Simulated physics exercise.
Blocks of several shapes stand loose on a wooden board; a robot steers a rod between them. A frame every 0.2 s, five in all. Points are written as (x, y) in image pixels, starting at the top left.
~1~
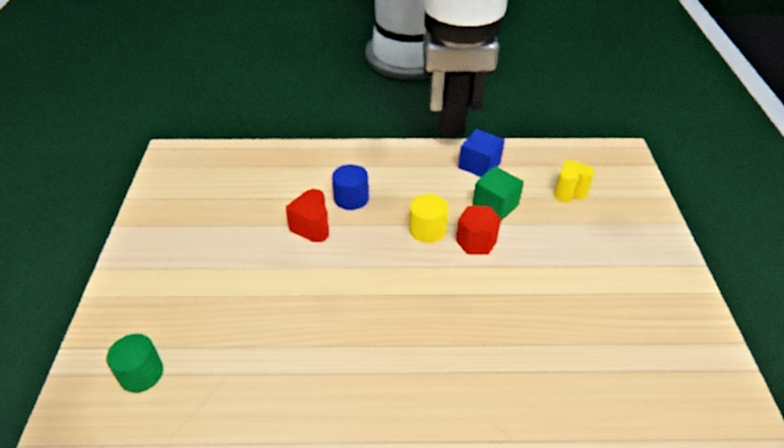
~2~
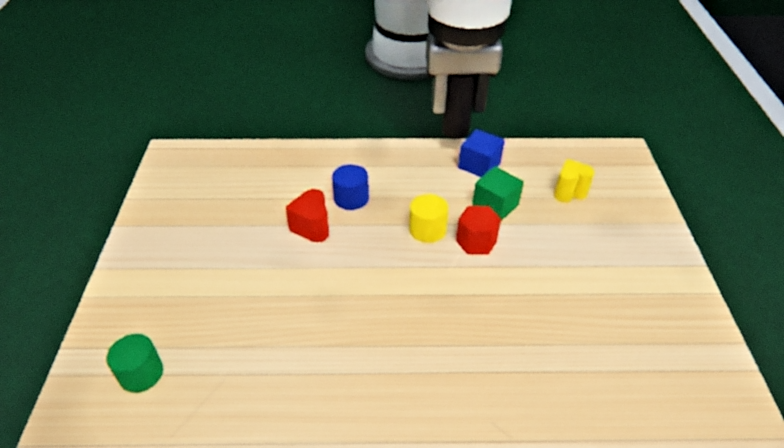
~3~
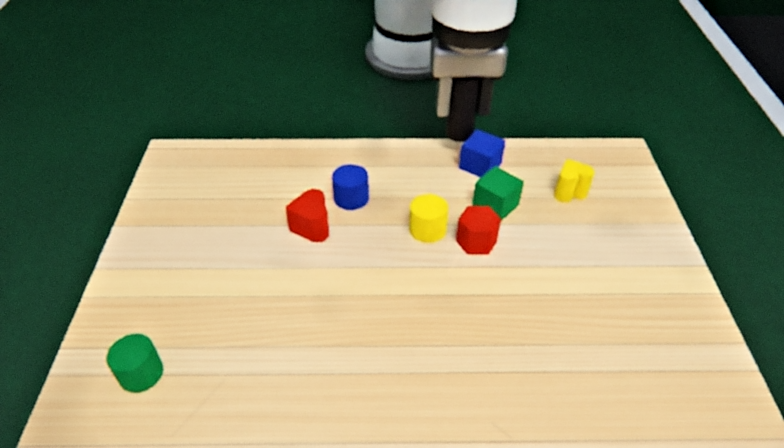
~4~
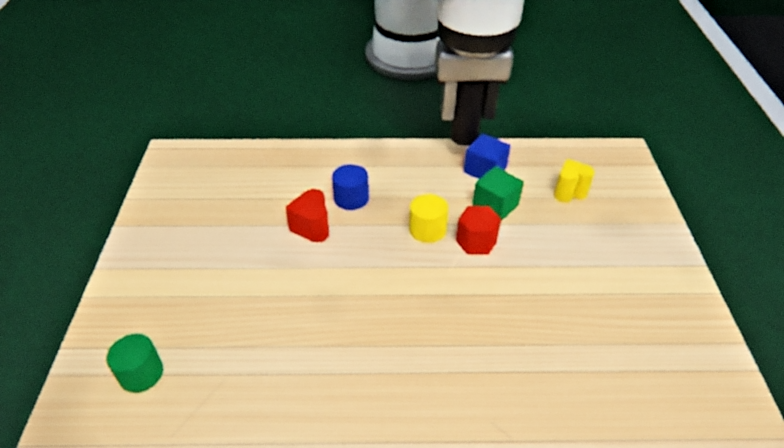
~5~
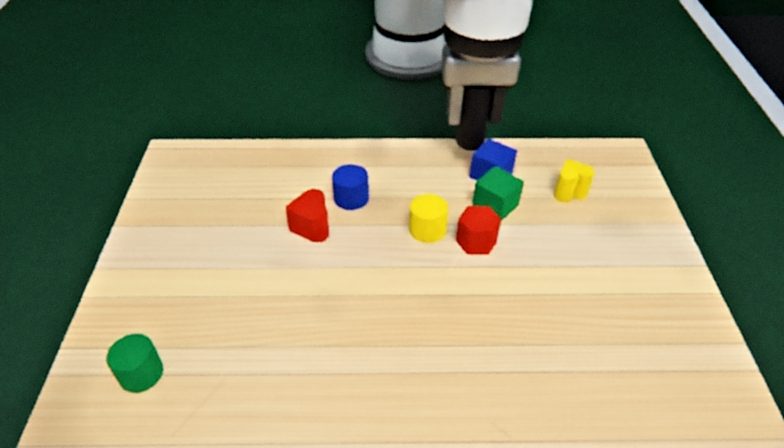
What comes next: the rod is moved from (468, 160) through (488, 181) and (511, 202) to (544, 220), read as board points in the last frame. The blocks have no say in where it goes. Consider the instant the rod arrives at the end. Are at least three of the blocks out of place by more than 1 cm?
That would be a yes.
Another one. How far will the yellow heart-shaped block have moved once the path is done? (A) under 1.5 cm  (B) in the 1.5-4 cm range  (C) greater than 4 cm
B
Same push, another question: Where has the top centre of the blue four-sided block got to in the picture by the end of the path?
The middle of its top is at (578, 185).
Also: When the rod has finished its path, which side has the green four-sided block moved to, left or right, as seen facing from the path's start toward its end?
It's set to shift right.
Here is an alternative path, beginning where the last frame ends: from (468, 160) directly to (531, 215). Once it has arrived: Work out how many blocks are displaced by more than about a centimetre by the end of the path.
3 or more.
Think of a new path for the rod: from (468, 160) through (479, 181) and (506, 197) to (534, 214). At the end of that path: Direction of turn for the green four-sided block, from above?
The twist is clockwise.
On the path given first. One third of the way, rod (491, 164); blue four-sided block (524, 165); green four-sided block (500, 183).
Two thirds of the way, rod (515, 186); blue four-sided block (550, 177), turned 55° anticlockwise; green four-sided block (511, 205), turned 25° clockwise; yellow heart-shaped block (581, 169).
At the end, rod (549, 203); red six-sided block (479, 220), turned 15° clockwise; blue four-sided block (578, 185), turned 75° anticlockwise; green four-sided block (521, 213), turned 65° clockwise; yellow heart-shaped block (593, 167), turned 50° anticlockwise.
